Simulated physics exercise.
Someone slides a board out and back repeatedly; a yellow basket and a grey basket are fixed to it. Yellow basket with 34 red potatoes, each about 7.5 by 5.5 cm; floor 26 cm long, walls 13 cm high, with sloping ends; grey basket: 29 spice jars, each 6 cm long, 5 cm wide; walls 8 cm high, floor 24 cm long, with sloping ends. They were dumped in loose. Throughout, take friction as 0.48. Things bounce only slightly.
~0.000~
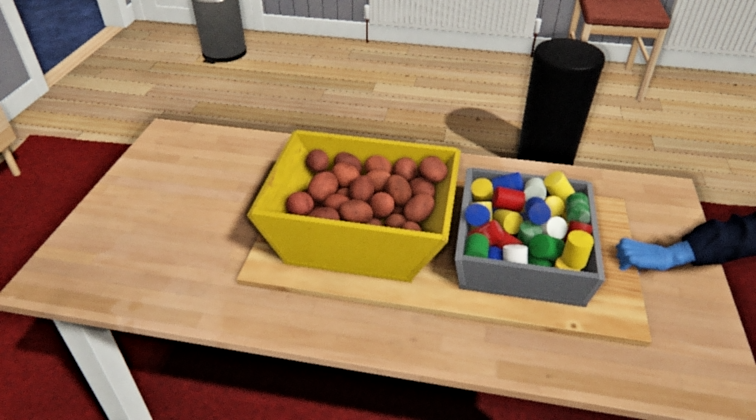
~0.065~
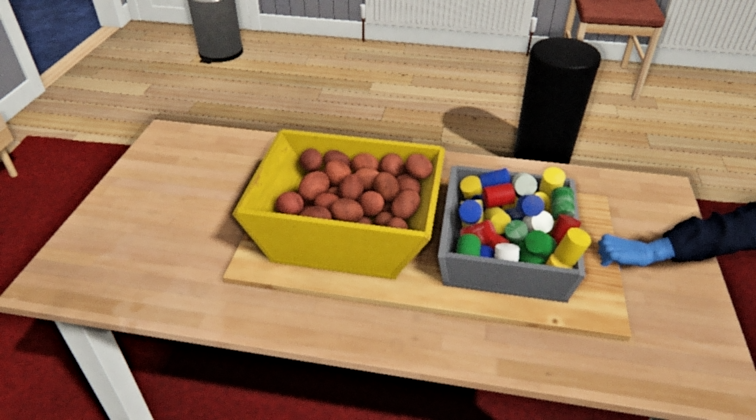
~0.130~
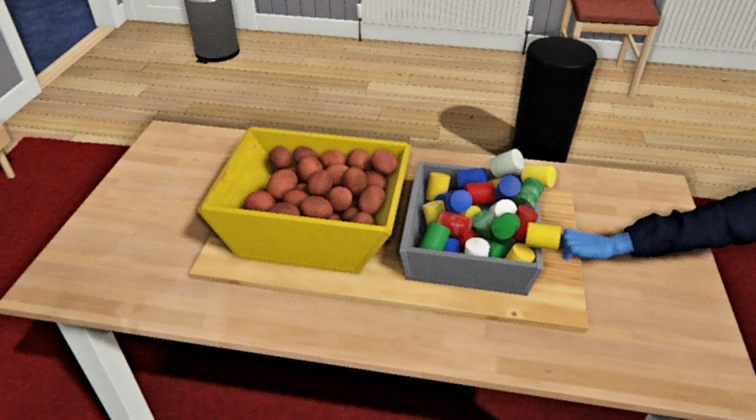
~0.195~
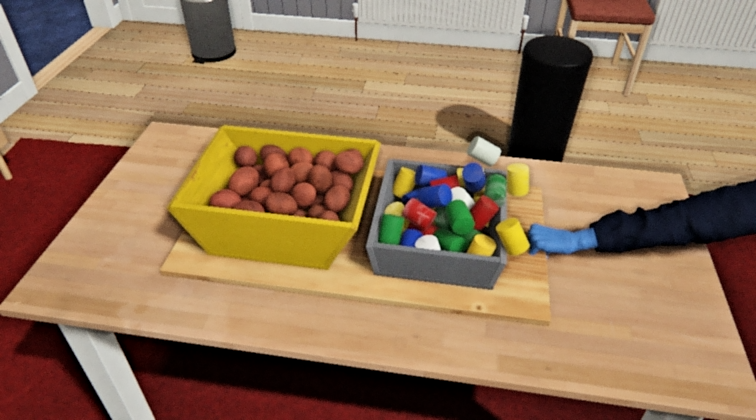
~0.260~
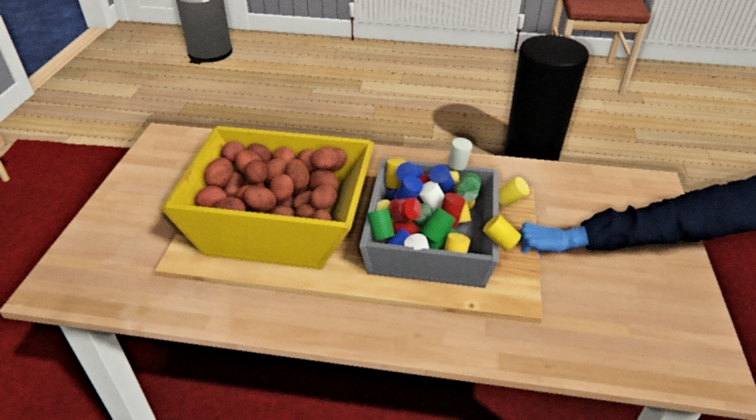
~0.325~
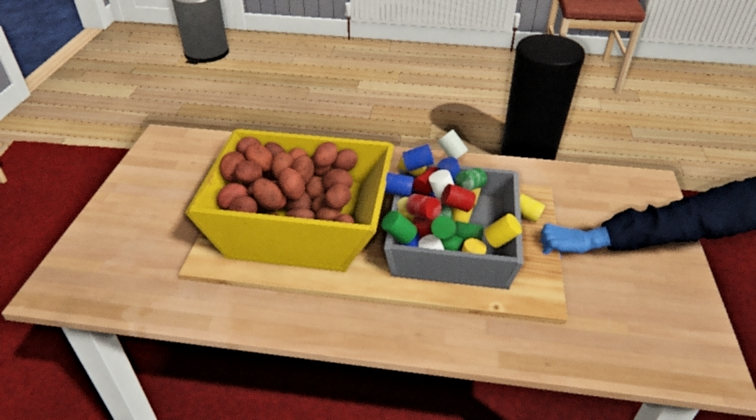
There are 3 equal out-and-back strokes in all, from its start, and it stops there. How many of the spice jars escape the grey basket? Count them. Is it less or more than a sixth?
Above a sixth.
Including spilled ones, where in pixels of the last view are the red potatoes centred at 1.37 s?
Roughly at (326, 201).
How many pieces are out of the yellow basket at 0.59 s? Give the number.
Yellow basket: Roughly 0 out by then.
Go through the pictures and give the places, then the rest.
In the first picture (we follow the rim corner now nearest the camera), grey basket at (598, 276); yellow basket at (442, 237); board 0 cm from its start; nothing out yet.
In the second picture, grey basket at (579, 272); yellow basket at (425, 234); board 4 cm from its start.
In the third picture, grey basket at (537, 265); yellow basket at (386, 229); board 12 cm from its start.
In the fourth picture, grey basket at (500, 260); yellow basket at (352, 225); board 19 cm from its start; 2 out, the lowest jar at (518, 180).
In the fifth picture, grey basket at (492, 258); yellow basket at (345, 225); board 21 cm from its start; 2 out, the lowest jar at (512, 192).
In the sixth picture, grey basket at (517, 260); yellow basket at (370, 228); board 15 cm from its start; 2 out, the lowest jar at (529, 208).
After 0.59 s, 0 of 34 out of the yellow basket and 6 of 29 out of the grey basket.
After 0.91 s, 2 of 34 out of the yellow basket and 10 of 29 out of the grey basket.
After 1.37 s, 4 of 34 out of the yellow basket and 14 of 29 out of the grey basket.
When it is over (at 1.95 s), 4 of 34 out of the yellow basket and 13 of 29 out of the grey basket. Asked share, 13 of 29, 45 per cent.
